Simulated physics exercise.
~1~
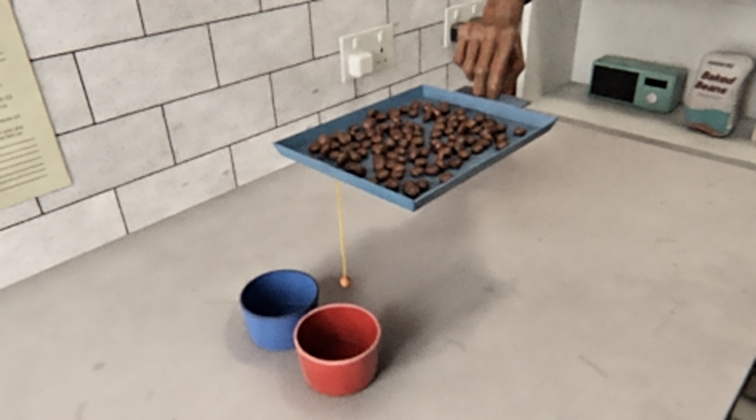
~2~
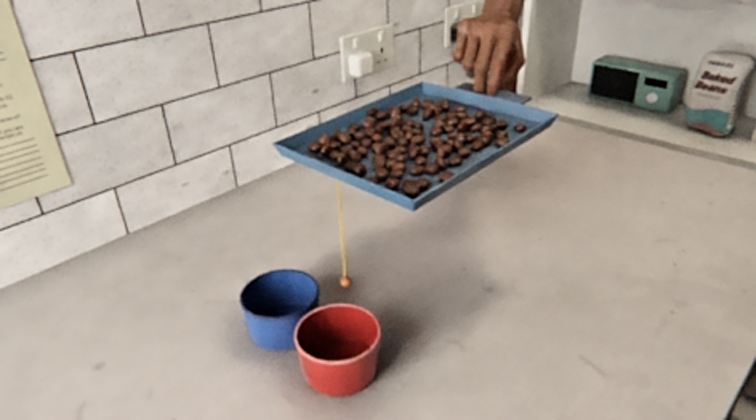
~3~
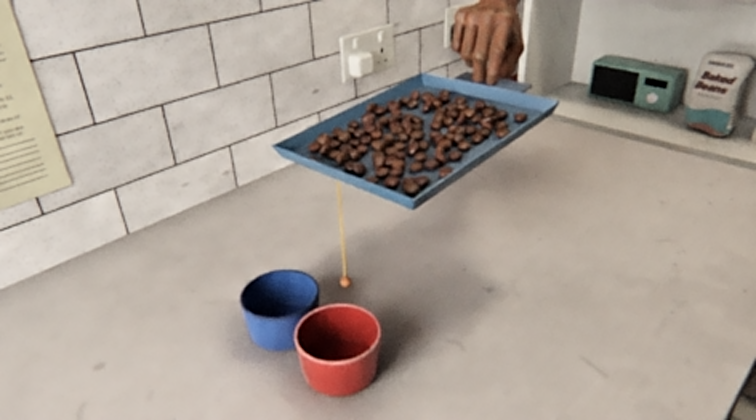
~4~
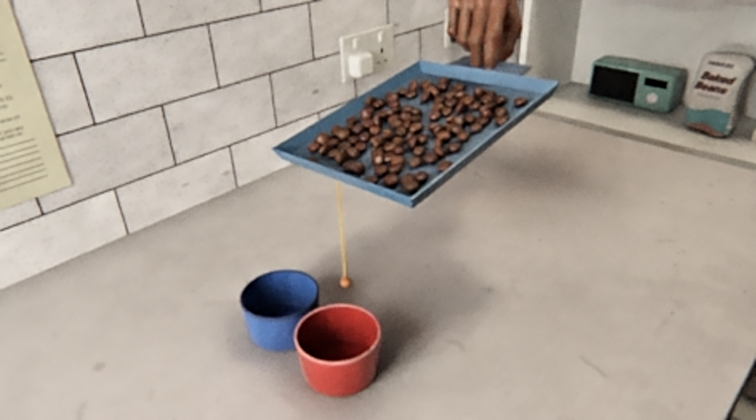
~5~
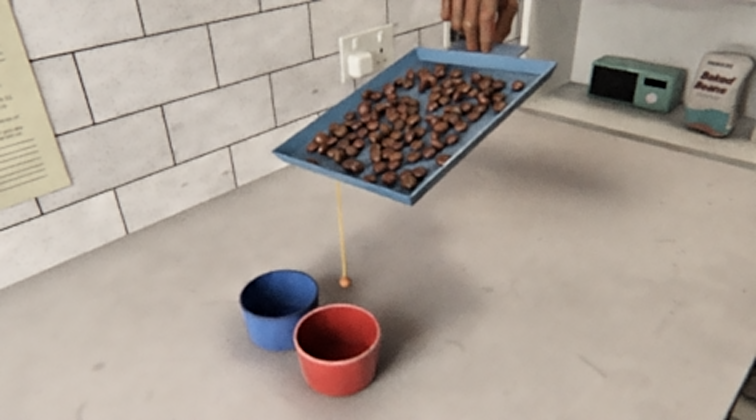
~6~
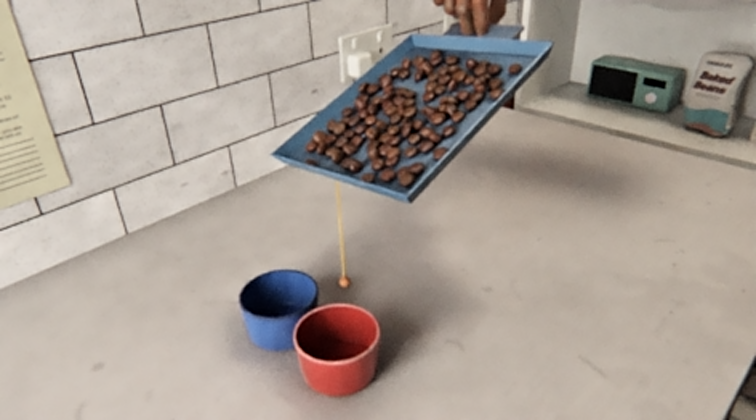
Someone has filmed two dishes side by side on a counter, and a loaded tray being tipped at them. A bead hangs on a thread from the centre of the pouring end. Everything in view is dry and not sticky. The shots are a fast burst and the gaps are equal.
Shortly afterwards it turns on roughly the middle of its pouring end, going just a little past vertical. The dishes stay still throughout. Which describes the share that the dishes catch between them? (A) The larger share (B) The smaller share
The answer is A.
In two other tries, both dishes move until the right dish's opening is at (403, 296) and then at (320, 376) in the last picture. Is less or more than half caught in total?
In order, they'd catch a minor share, and next a minor share.
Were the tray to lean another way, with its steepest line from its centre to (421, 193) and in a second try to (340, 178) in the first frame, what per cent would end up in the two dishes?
Case one near 10 %; case two near 70 %.
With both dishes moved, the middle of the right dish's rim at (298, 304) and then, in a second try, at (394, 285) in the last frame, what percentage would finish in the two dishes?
That makes 80 per cent, followed by 0 per cent.
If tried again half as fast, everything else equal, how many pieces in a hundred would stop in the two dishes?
That works out at about 70 percent.
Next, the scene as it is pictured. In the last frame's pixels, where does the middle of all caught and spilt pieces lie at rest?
(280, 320).
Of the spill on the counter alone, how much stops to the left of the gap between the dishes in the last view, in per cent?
That's roughly 90 per cent of the pieces.
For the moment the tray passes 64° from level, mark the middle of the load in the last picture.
(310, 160).
Just after the last frame, tray tipped steeply; the larger part on the tray; just a few outside both; roughly a quarter in the air.
A moment on, tray tipped past a quarter turn; about a tenth in the right dish; roughly half in the left dish; roughly a quarter outside both; about a tenth in the air.
Further on, tray tipped past a quarter turn; about a tenth in the right dish; roughly half in the left dish; roughly a third outside both; just a few in the air.
When it is over, tray tipped past a quarter turn; about a tenth in the right dish; roughly half in the left dish; roughly a third outside both; just a few in the air.
